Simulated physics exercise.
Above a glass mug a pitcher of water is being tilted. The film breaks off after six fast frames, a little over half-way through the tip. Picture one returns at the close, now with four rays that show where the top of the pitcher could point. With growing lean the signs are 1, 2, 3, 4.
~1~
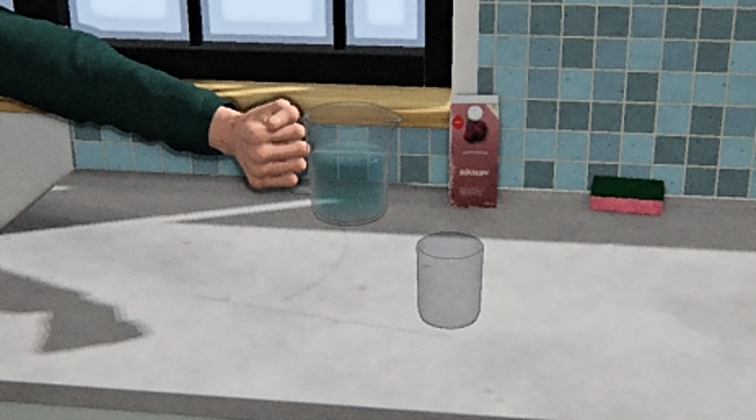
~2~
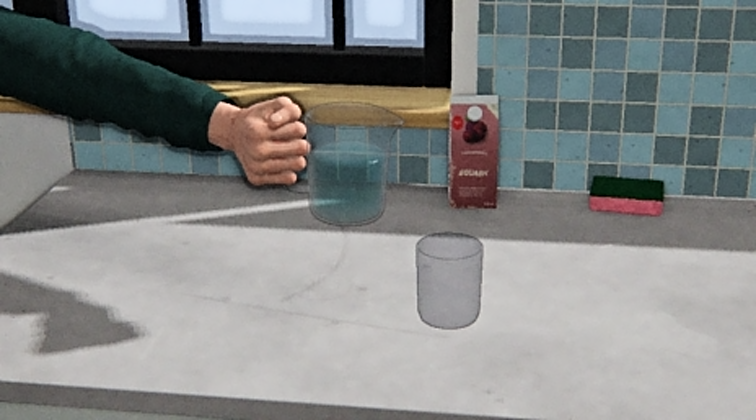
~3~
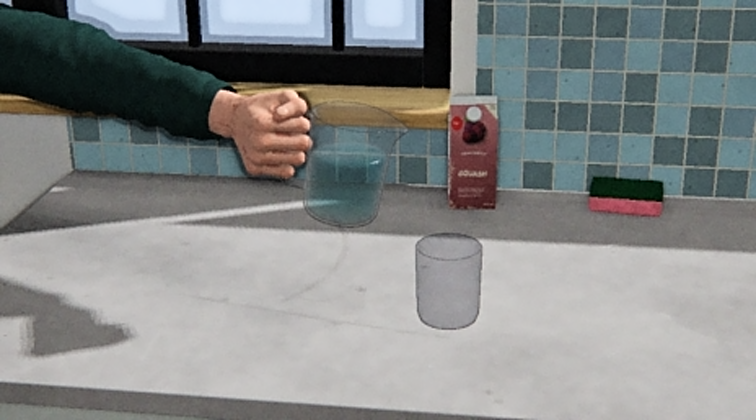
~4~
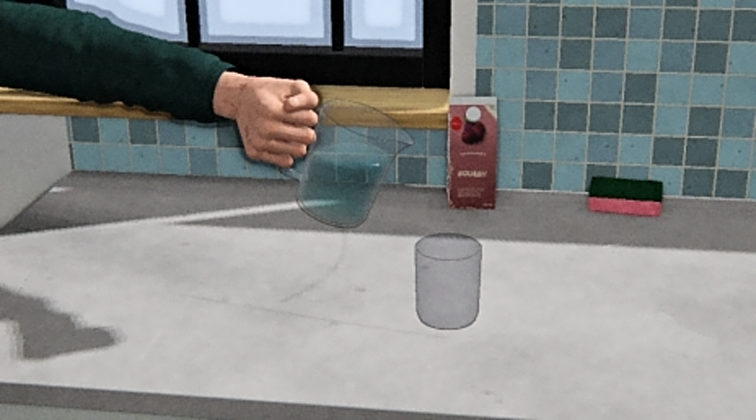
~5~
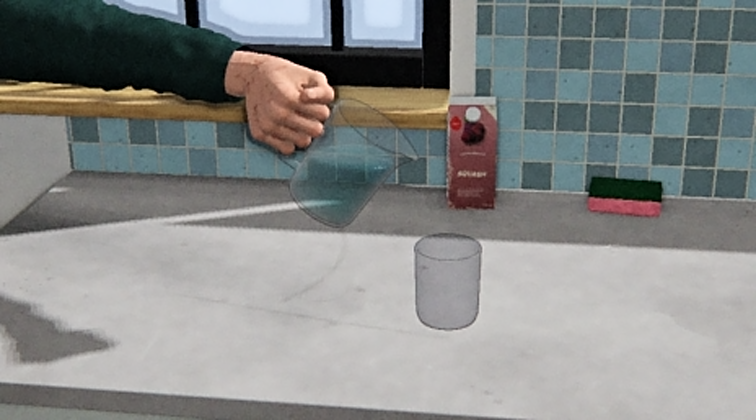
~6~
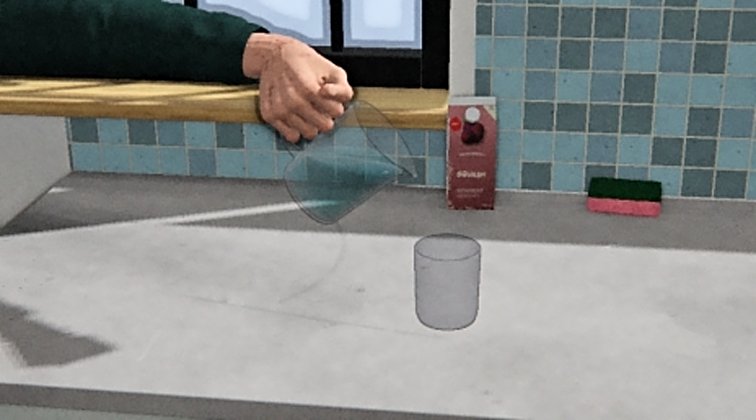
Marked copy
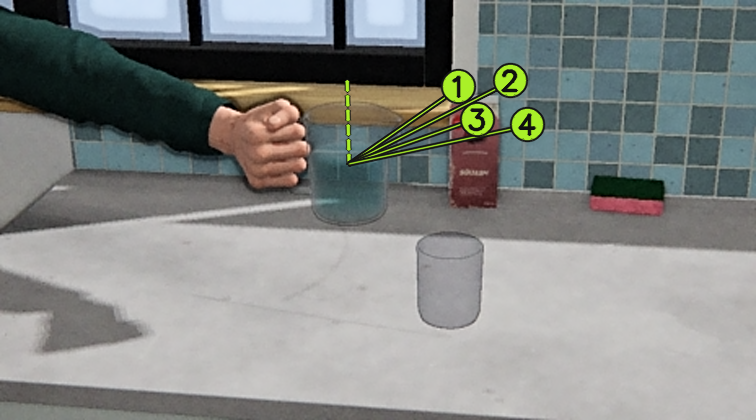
A hand in a dark green sleeve gradually tilting a clear pitcher of bluish water rightward above a glass mug on a counter.
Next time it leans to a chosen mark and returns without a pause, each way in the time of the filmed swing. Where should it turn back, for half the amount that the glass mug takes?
Go for 4.
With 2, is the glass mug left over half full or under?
Under.
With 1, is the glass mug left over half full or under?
Under half.
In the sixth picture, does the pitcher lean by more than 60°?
No, it does not.
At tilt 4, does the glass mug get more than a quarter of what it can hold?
Yes.
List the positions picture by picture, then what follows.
In the first frame, upright, lip at (401, 119); rim of the glass mug round (450, 245); nothing has left yet.
In the second frame, tipped about 3°, lip at (403, 122); nothing has left yet.
In the third frame, tipped about 10°, lip at (408, 130); nothing has left yet.
In the fourth frame, tipped about 21°, lip at (413, 142); nothing has left yet.
In the fifth frame, tipped about 34°, lip at (417, 158); nothing has left yet.
In the sixth frame, tipped about 49°, lip at (417, 176); nothing has left yet.
On the marked copy, 1 at (445, 97); 2 at (495, 89); 3 at (460, 124); 4 at (511, 129).
Choosing 1, the glass mug ends with about 12 % of what it can hold.
Choosing 2, the glass mug ends with about 24 % of what it can hold.
Choosing 3, the glass mug ends with about 38 % of what it can hold.
Choosing 4, the glass mug ends with about 54 % of what it can hold; 4 % of the water is spilt.
